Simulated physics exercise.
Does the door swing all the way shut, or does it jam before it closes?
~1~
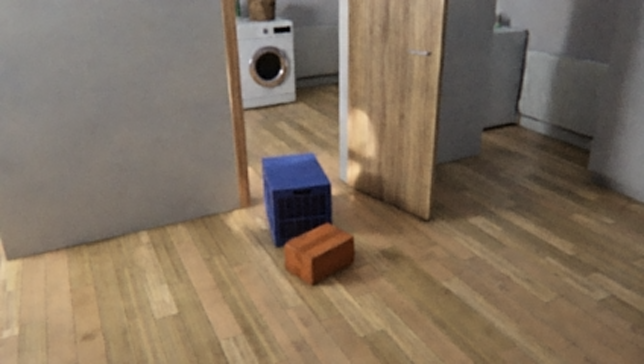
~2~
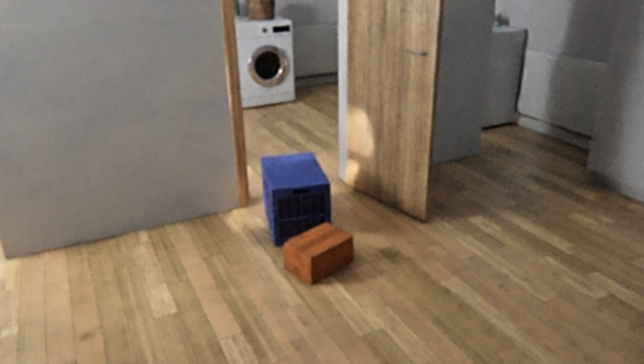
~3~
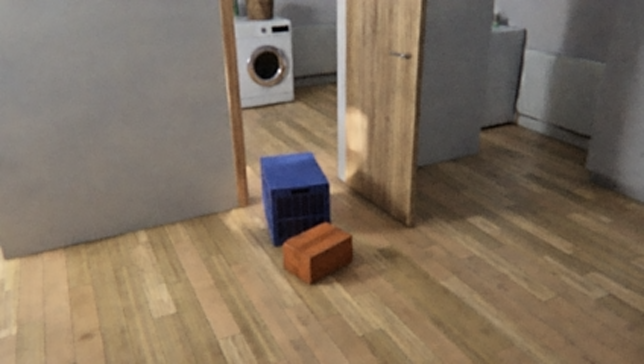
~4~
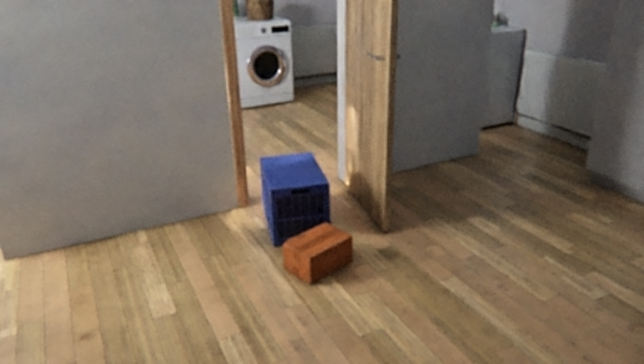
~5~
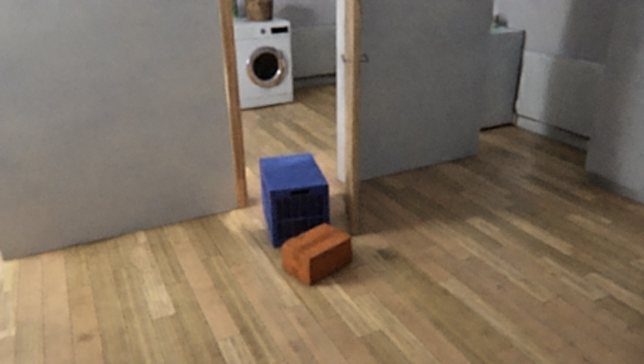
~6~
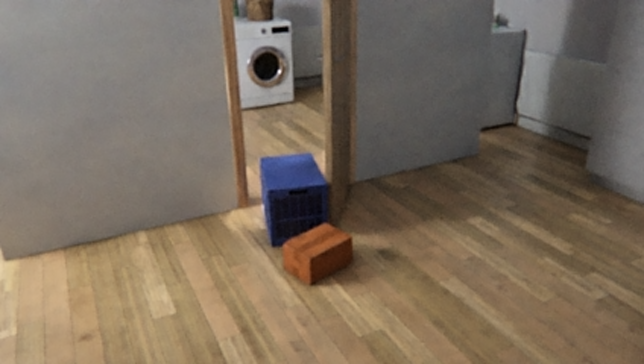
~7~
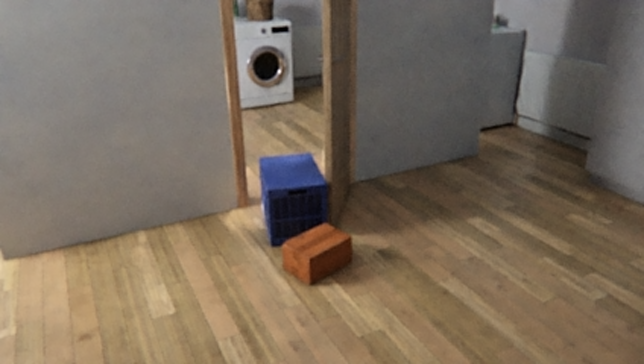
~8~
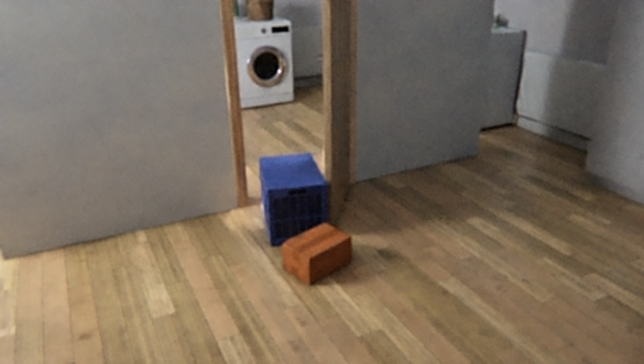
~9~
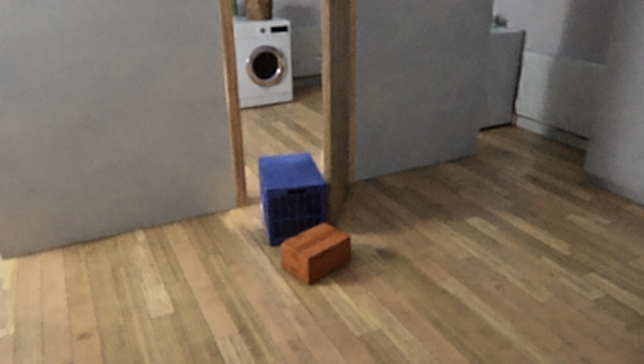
It jams before it closes, coming to rest partly open beside the blue crate in the doorway.
In a room with a wooden floor and grey walls, an open doorway is seen from slightly above, with a white washing machine in the room beyond. A blue crate stands in the doorway, an orange-brown box sits just in front of it, and a wooden door stands wide open to the right. With nobody in view, the door swings left towards the opening, narrowing until mostly its edge shows. It comes up beside the blue crate and stops there. At the end it rests partly open, with the crate and box still in their places.
